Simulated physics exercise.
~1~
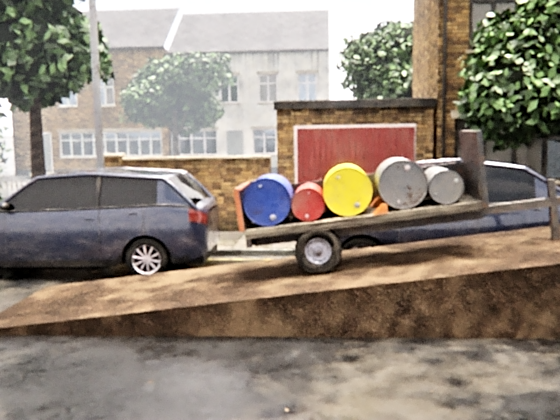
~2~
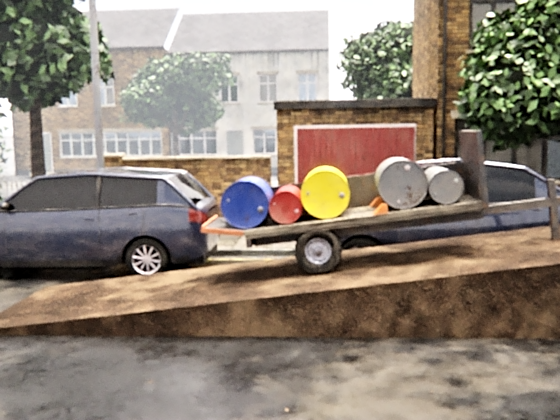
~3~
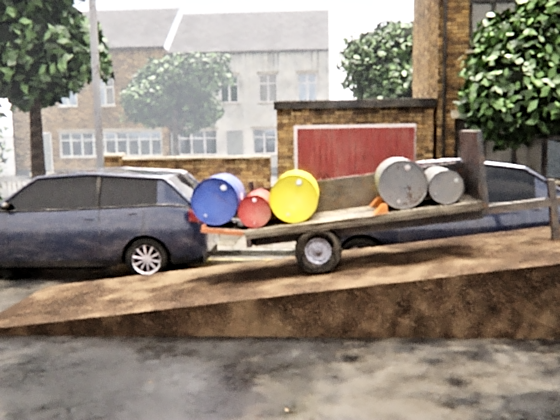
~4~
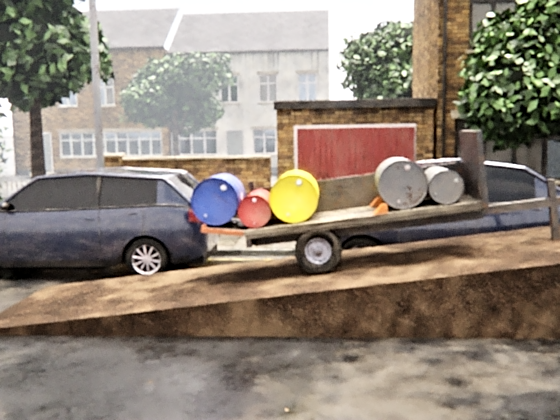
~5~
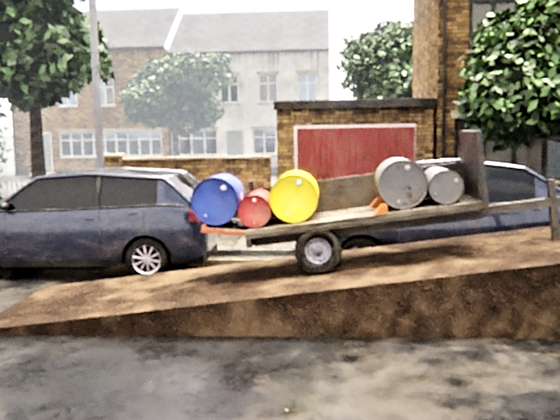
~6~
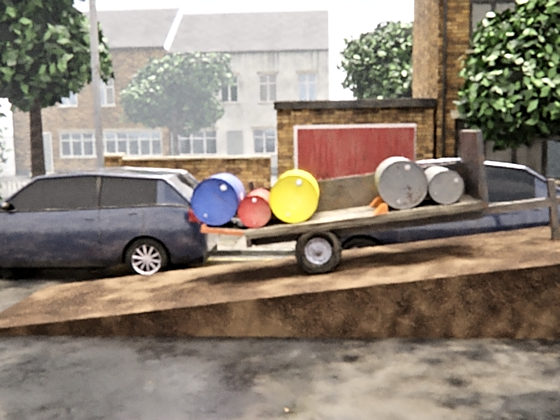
The clip shows five drums on a sloping trailer parked behind a car; the tailgate swings down and the blue, red and yellow drums roll a short way left while two grey ones stay put. Blue stops on the lowered gate, with red and yellow still on the bed.
